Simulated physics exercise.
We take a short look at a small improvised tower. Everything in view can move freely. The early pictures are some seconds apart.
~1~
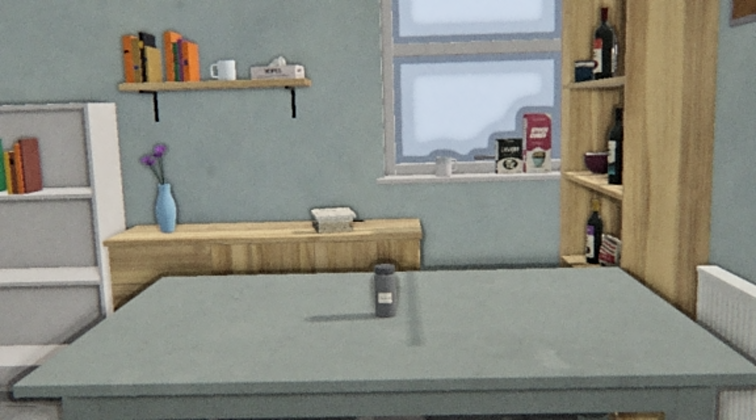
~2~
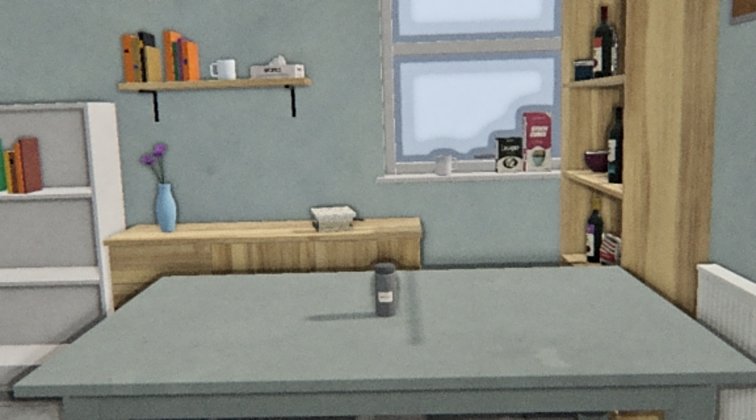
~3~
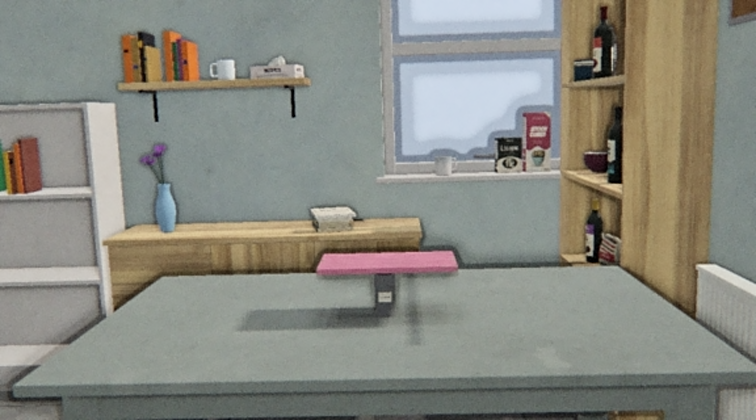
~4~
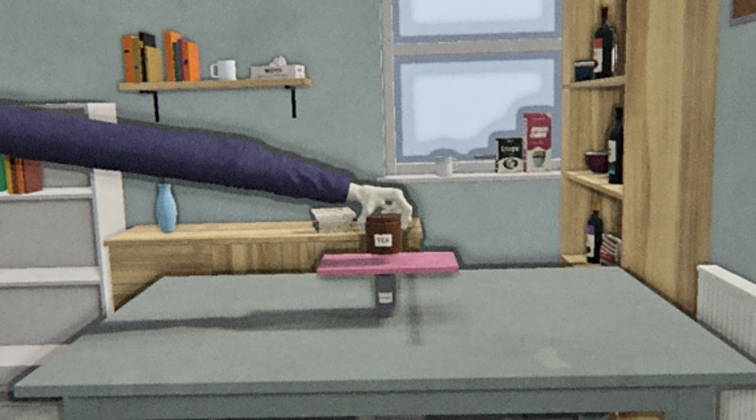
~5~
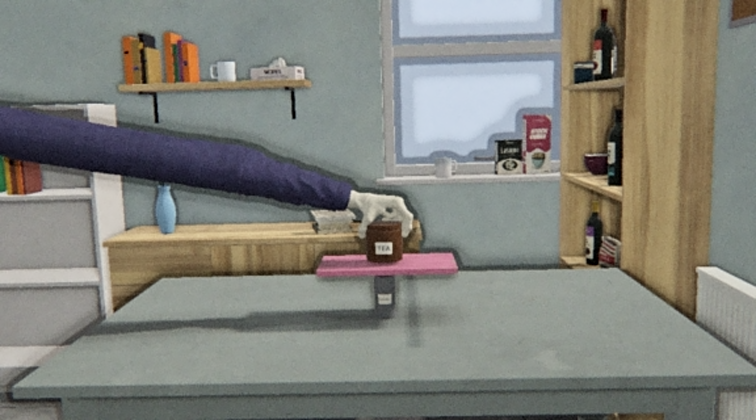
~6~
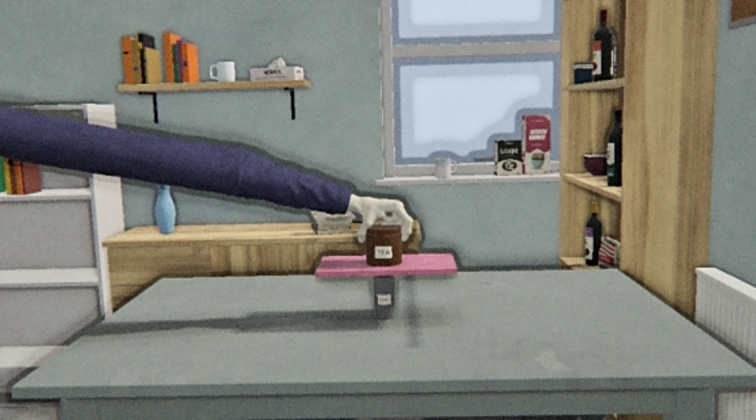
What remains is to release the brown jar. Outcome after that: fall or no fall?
I expect the stack to stay settled.
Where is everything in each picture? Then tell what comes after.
In the first picture, the last thing is not in view yet.
In the second picture, the last thing is not in view yet.
In the third picture, the last thing is not in view yet; pink board (388, 263).
In the fourth picture, on its way; brown jar (383, 233); pink board (388, 263).
In the fifth picture, on its way; brown jar (384, 241); pink board (387, 264).
In the sixth picture, in place under the hand; brown jar (384, 245); pink board (387, 265).
Then, 0.50 s past the last view, nothing moves.
Then, 1.30 s past the last view, brown jar resting near (384, 245).
Finally, all 3 still in place. Final places as the last picture's camera would see them, brown jar near (384, 245). The stack stays up.
